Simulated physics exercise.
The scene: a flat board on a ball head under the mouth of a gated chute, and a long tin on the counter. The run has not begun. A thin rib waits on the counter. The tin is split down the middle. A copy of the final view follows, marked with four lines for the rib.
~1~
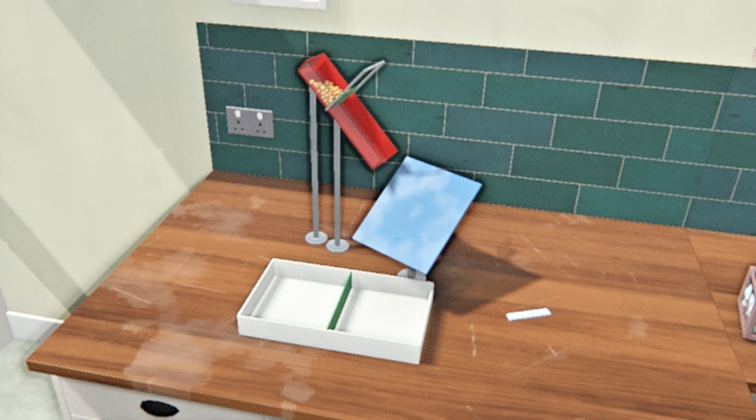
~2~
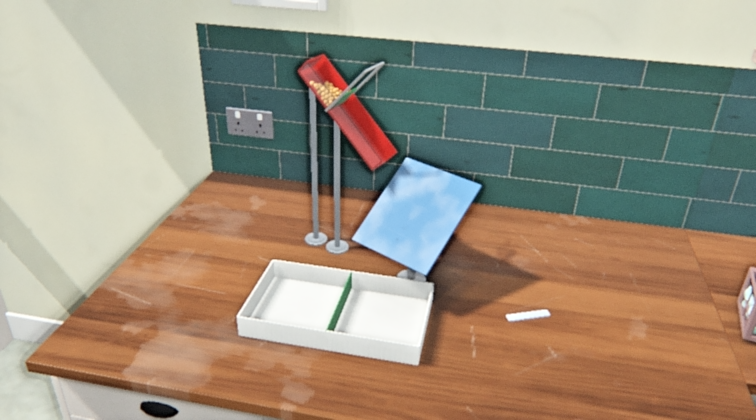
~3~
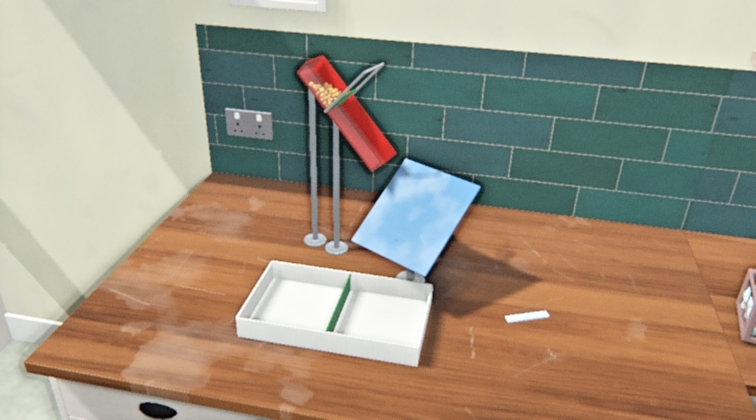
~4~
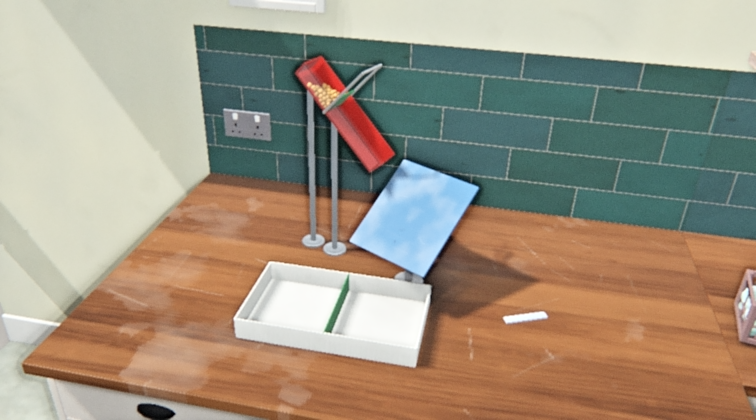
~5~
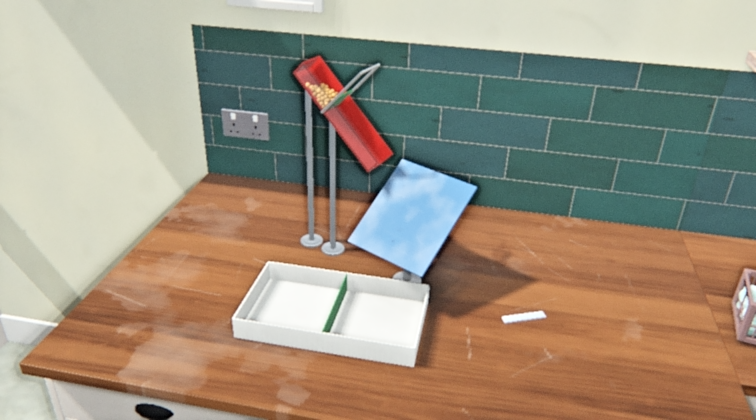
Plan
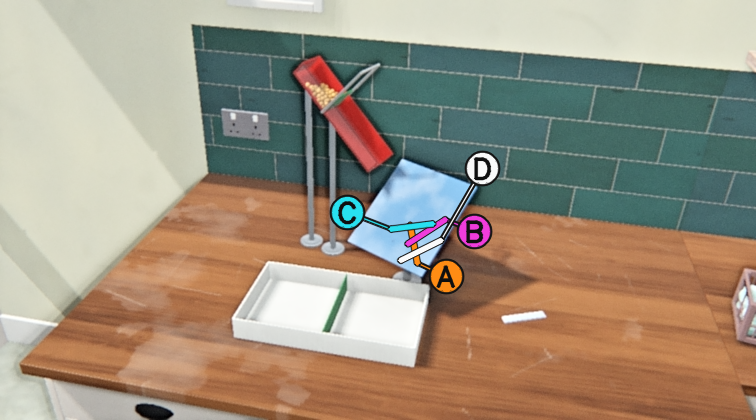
A wooden kitchen counter stands against dark green wall tiles, seen from above at an angle. A red sloping chute holding small orange-tan beads behind a green gate rests on two grey posts, with a tilted blue board below right, a white divided tin in front and a thin white strip on the right. Everything stays still as the camera drifts very slightly.
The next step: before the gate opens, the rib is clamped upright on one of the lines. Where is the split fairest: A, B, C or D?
Line C.
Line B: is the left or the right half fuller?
Right.
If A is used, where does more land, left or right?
More lands on the right.
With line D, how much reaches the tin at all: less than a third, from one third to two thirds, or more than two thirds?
Line D gives more than two thirds.
On the marked copy, line A from (410, 225) to (417, 263); line B from (445, 219) to (407, 243); line C from (432, 223) to (391, 229); line D from (441, 240) to (400, 260).
With A, of what is caught, a small part in the left half, nearly all in the right.
With B, of what is caught, a stray few in the left half, nearly all in the right.
With C, of what is caught, about two thirds in the left half, about a third in the right.
With D, of what is caught, a small part in the left half, nearly all in the right.
